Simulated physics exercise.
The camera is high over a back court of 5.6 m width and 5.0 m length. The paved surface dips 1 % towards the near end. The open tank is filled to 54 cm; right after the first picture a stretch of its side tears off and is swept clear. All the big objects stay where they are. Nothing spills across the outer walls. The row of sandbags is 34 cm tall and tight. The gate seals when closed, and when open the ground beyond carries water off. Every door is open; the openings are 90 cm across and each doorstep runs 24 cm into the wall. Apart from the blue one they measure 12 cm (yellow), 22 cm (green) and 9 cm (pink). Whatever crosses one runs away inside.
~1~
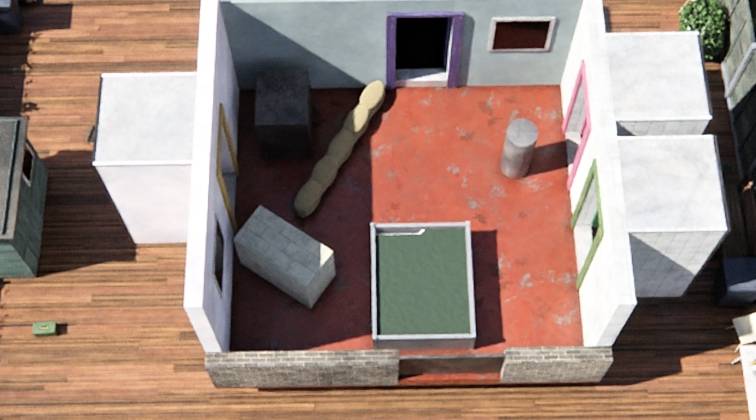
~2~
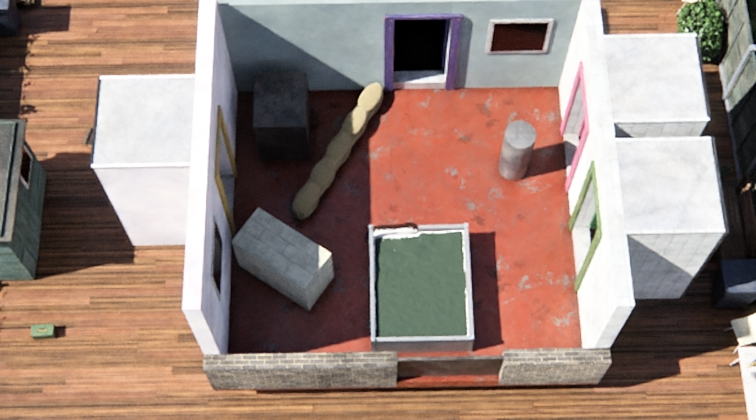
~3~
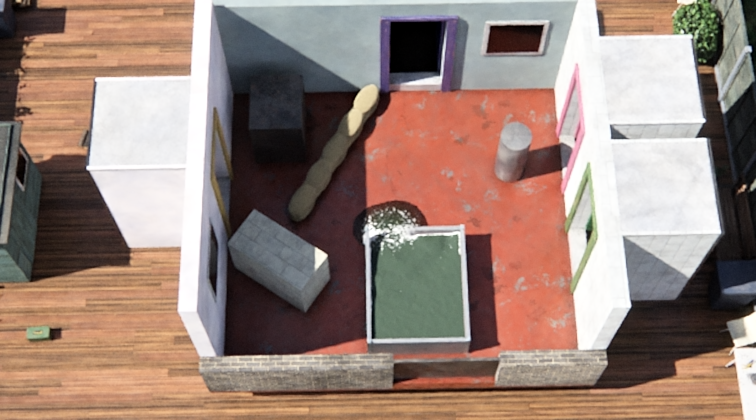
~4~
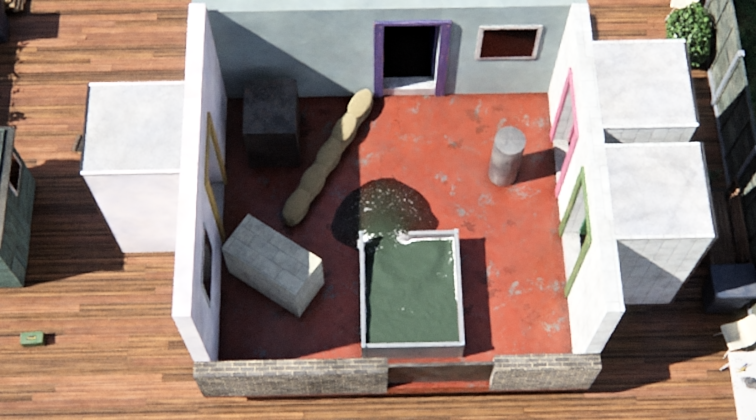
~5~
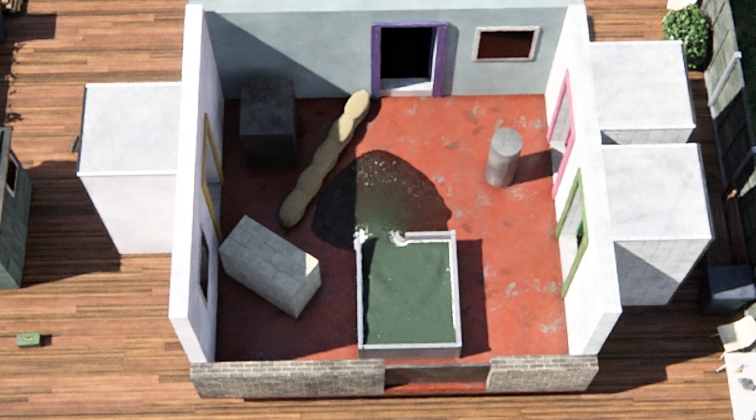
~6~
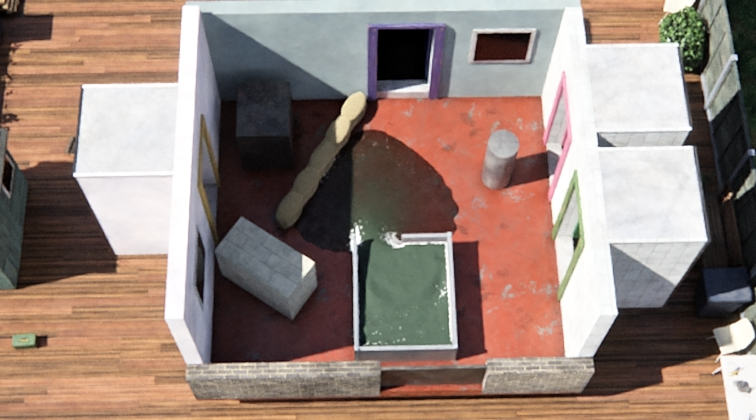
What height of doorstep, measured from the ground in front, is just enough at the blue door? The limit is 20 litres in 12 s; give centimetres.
Some 20 cm above the ground.
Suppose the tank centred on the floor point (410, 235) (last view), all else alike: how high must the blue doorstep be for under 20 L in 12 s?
About 28 cm.
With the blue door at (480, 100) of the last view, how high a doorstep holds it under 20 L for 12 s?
About 8.0 cm.
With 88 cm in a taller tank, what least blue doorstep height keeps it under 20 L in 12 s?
Then roughly 37 cm.
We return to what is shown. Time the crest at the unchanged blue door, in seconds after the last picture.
Near 1.6 s.
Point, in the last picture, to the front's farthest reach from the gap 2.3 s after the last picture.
Around (542, 102).
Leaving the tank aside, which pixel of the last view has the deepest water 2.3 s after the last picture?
Near (542, 102).
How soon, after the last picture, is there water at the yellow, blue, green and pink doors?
Arrival: Yellow 3.2 s, blue 0.3 s, green 3.2 s, pink 2.4 s.
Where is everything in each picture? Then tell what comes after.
The open tank at (422, 281) is whole and still, 54 cm deep; the blue door at (423, 56) is dry, in the first frame.
Water pours out on the far side and has run 0.3 m, to a hidden place; about 5 cm deep outside, 54 cm at the back, in the second frame.
The front is at (382, 208), 0.7 m from the gap on the far side; 0.6 m2 of floor is wet, 54 cm left at the back, in the third frame.
The gap is on the far side, the front 1.2 m out at (386, 183); the back of the open tank holds 54 cm, in the fourth frame.
Water pours out on the far side and has run 1.8 m, to (375, 155); about 4 cm deep outside, 54 cm at the back, in the fifth frame.
Water pours out on the far side and has run 2.2 m, to (367, 135); about 3 cm deep outside, 50 cm at the back; the blue door at (404, 68), 2.9 m from the gap, is still 0.8 m from the nearest water, in the sixth frame.
Then, 0.7 s after the last picture water covers 20 % of the floor, deepest (26 cm) near (326, 180); 15 cm at the blue door, 0 litres in over its 21 cm doorstep.
Then, 2.3 s after the last picture water covers 35 % of the floor, deepest (28 cm) near (542, 102); 20 cm at the blue door, 14 litres in over its 21 cm doorstep.
Then, 11.3 s after the last picture water covers 90 % of the floor, deepest (10 cm) near (476, 374); 4 cm at the blue door, 16 litres in over its 21 cm doorstep.
At the blue door as built, the water peaked near 25 cm, 1.5 s after the last picture.
With a doorstep of 17.5 cm, 37 litres would have come in within the 12 s; with 23.5 cm, 7 litres. So under 20 litres takes about 20 cm.
